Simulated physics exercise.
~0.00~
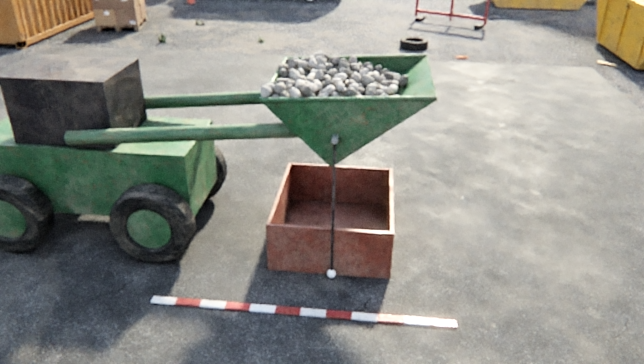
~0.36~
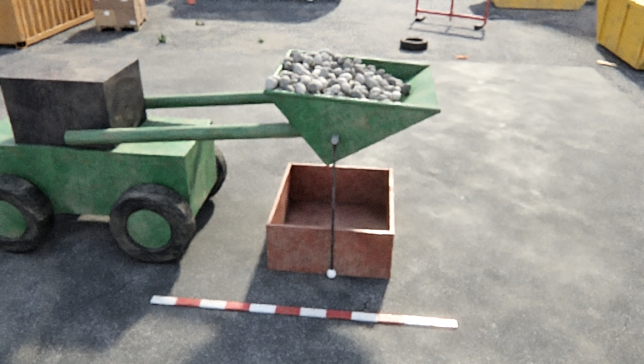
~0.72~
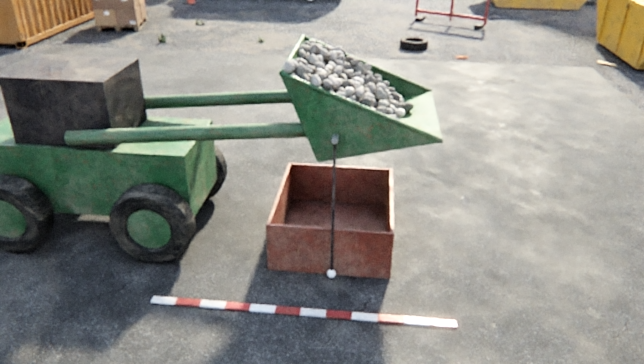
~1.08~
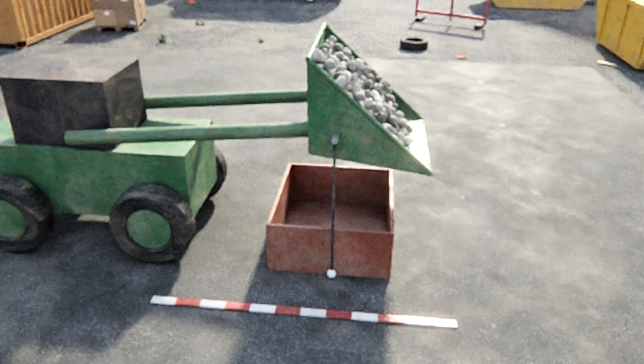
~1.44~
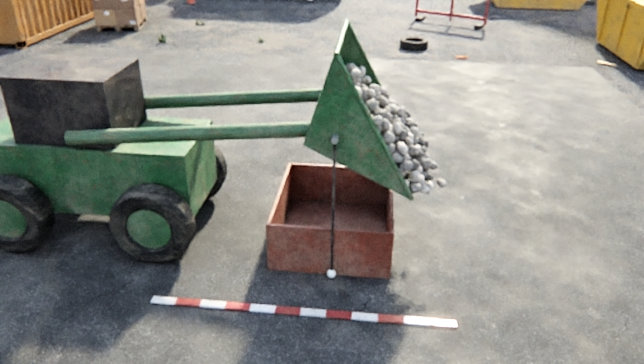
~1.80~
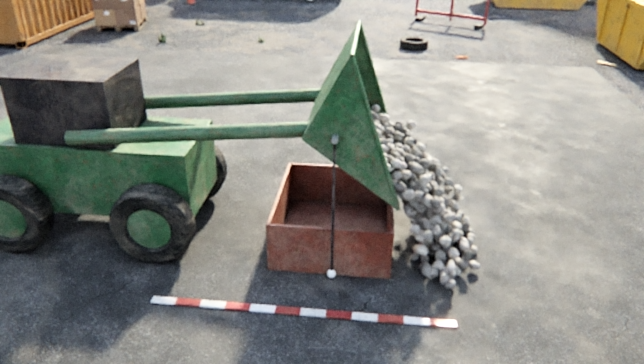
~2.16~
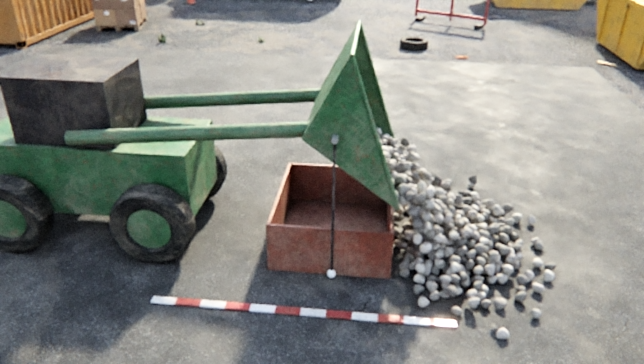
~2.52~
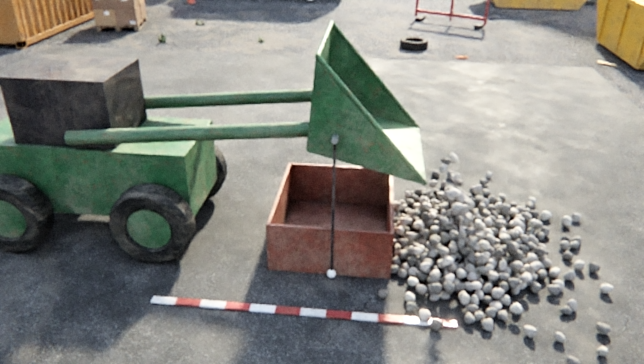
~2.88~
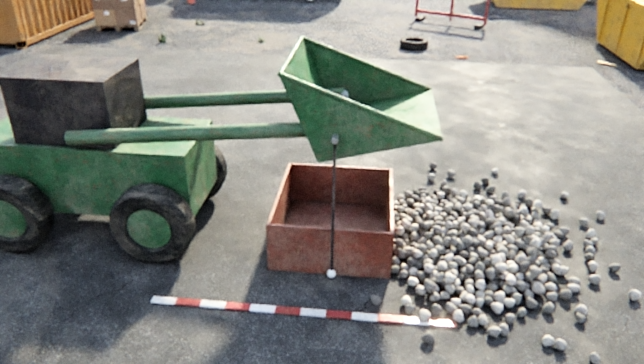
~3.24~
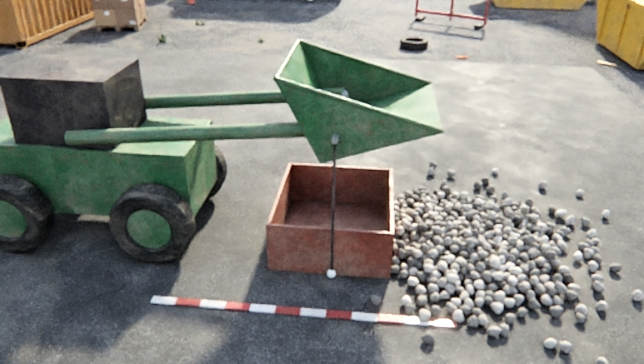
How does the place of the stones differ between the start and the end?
At the start the stones are heaped in the raised green bucket above the red bin. At the end they lie spread on the ground to the right of the bin.
